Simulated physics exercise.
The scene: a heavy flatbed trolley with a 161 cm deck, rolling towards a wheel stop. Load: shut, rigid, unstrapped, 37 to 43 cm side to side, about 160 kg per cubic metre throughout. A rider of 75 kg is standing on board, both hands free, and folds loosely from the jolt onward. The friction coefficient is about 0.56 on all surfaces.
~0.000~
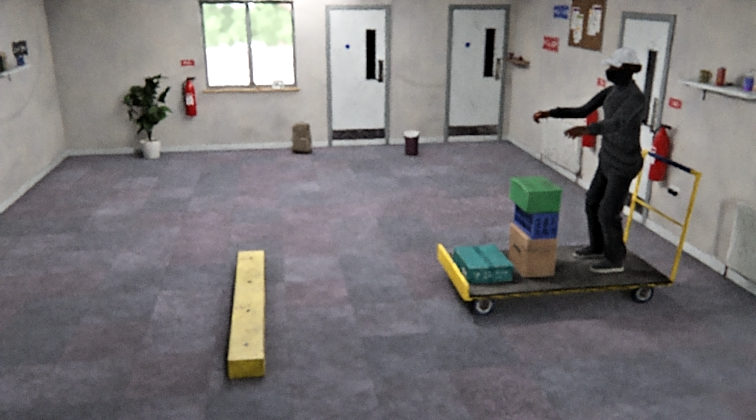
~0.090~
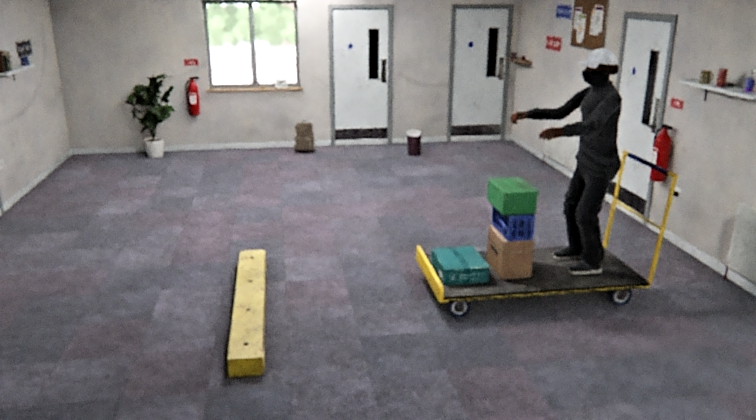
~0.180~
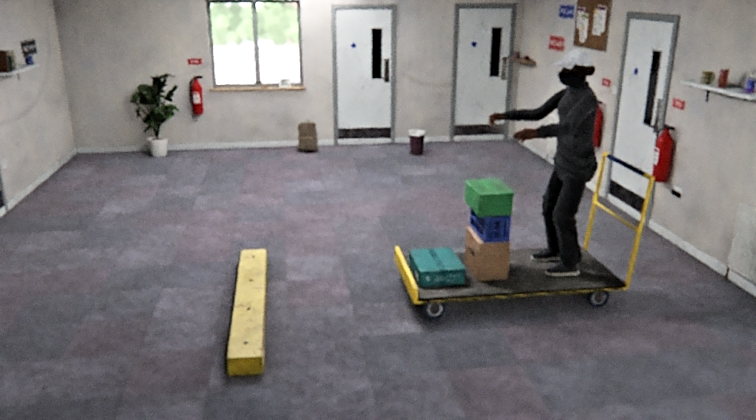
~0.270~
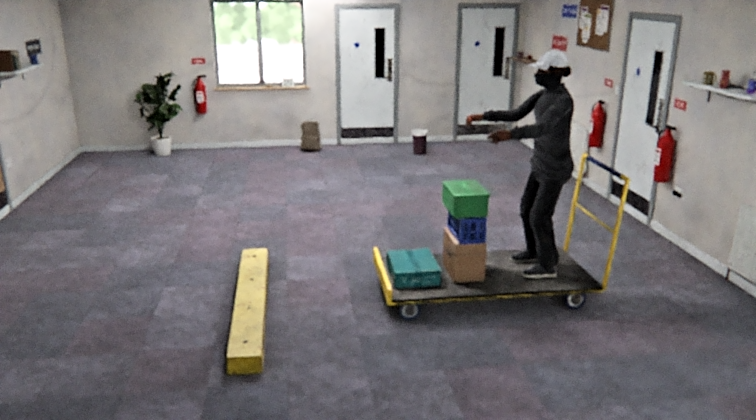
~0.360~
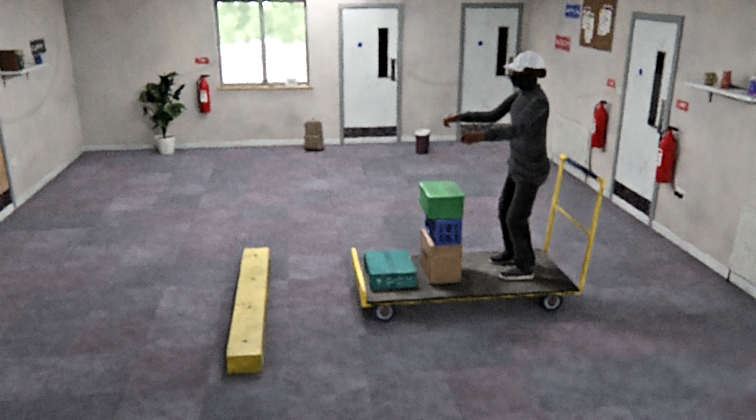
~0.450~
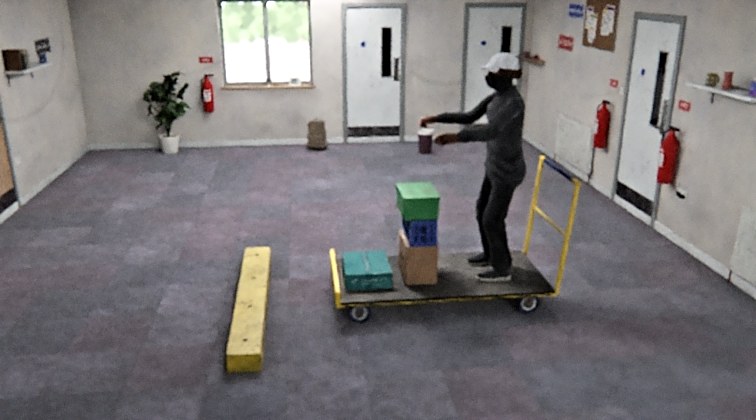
A person in dark clothes and a pale cap stands on a yellow-railed flatbed trolley in a grey-carpeted room with doors and a window, seen from slightly above. In front of the rider are a flat teal parcel and a stack of brown, blue and green boxes, with a yellow block on the floor at left. The trolley rolls steadily leftward, the rider's arms held out forward, as the view shifts slightly.
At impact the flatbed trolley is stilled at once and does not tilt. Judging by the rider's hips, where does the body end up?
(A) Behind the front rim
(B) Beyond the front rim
(A) Behind the front rim.
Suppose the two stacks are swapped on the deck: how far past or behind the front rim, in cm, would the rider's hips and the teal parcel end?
Swapped: Hips 20 cm behind; teal 50 cm behind.
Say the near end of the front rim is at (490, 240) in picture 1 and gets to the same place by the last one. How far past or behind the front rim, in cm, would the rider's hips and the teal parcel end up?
Rest points: Hips at 20 cm past, teal at 20 cm behind.
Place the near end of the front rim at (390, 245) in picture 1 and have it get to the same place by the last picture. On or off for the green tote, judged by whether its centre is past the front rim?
I'd expect green to come away.
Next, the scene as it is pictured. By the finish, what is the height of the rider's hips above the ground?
Around 60 centimetres up.
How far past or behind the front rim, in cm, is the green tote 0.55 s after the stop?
Its centre is around 40 cm past the front rim.
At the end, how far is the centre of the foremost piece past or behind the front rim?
Roughly 60 cm beyond the front rim.
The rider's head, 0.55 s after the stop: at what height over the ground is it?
The head is some 70 cm up from the ground.
Impact comes at 0.74 s.
After 1.29 s the rider's hips are 64 cm behind the rim, near (337, 225) in the last picture's view.
After 1.74 s the rider's hips are 68 cm behind the rim, near (343, 228) in the last picture's view.
Final state at 3.4 s, past the rim, blue crate and green tote; behind it, brown toolbox, teal parcel and the rider's hips.
